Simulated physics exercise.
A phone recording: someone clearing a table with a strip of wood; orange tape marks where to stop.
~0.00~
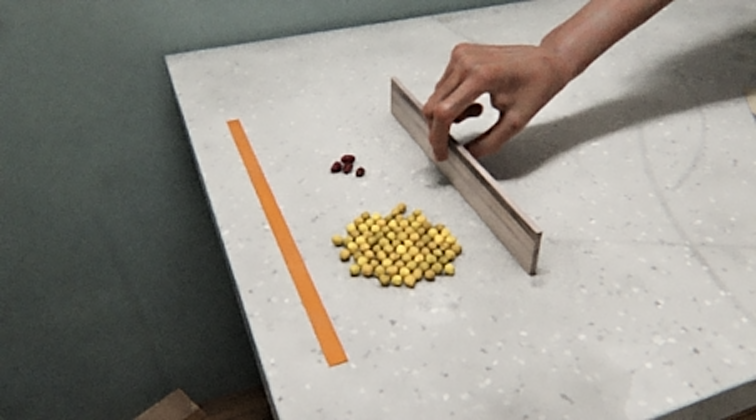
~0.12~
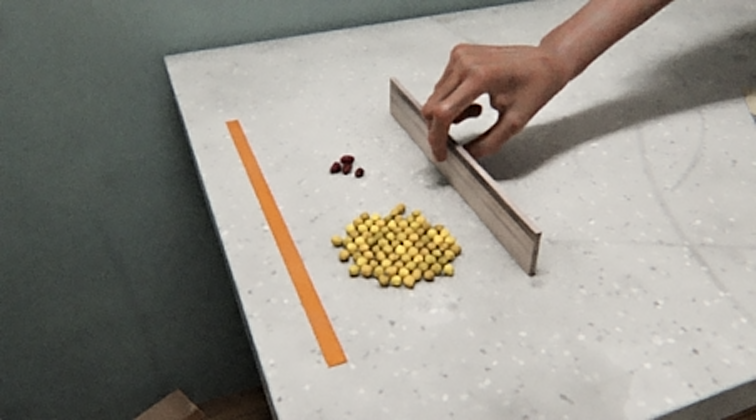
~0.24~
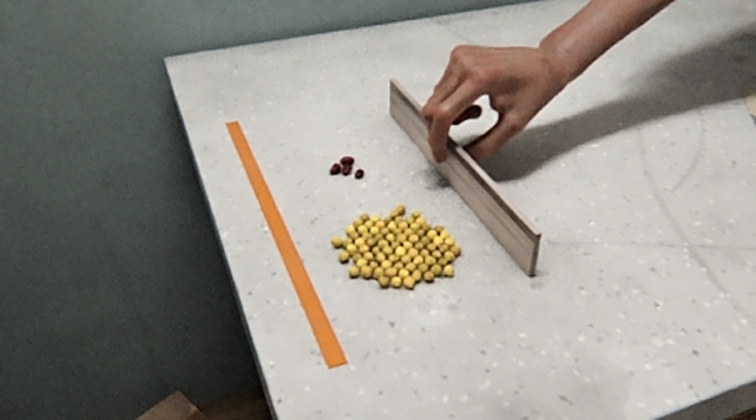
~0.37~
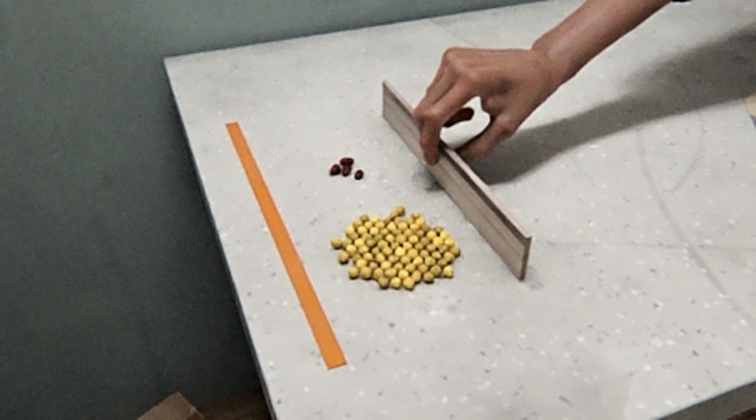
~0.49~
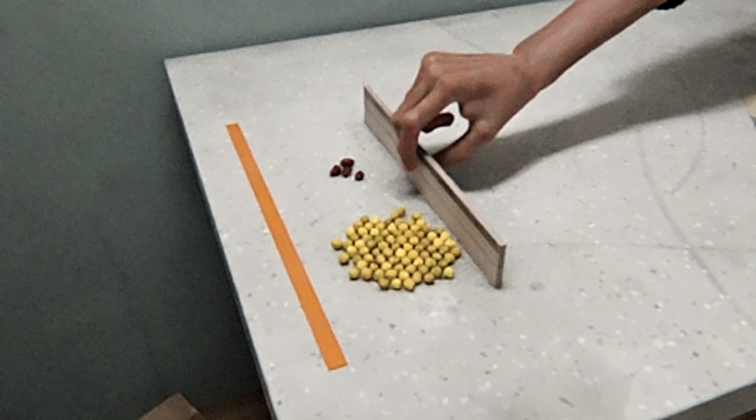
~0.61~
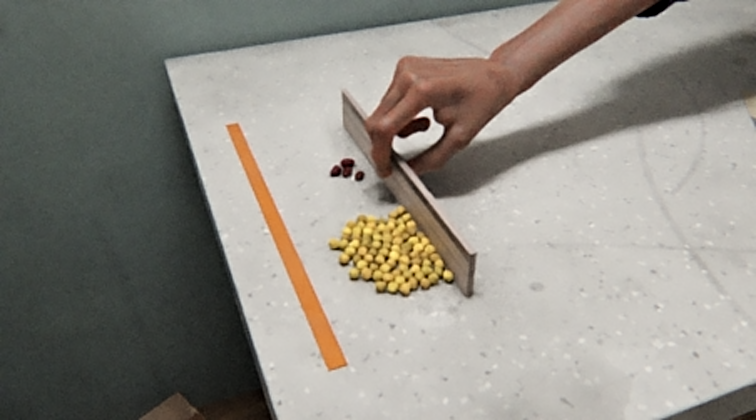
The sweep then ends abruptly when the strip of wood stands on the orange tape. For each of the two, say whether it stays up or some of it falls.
The nearer handful partly leaves the surface. The farther handful is still fully up.
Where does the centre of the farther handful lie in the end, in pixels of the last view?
About (241, 191).
After 0.92 s, strip of wood still moving, near (326, 171); nearer handful all on the table, its front near (276, 241); farther handful all on the table, its front near (298, 178).
After 1.24 s, strip of wood stopped at the orange tape; nearer handful a little over the edge; farther handful all on the table, its front near (234, 192).
After 1.52 s, strip of wood stopped at the orange tape; nearer handful near a third over the edge; farther handful all on the table, its front near (230, 193).
In the end (1.7 s), strip of wood stopped at the orange tape; nearer handful near a third over the edge; farther handful all on the table, its front near (230, 193).
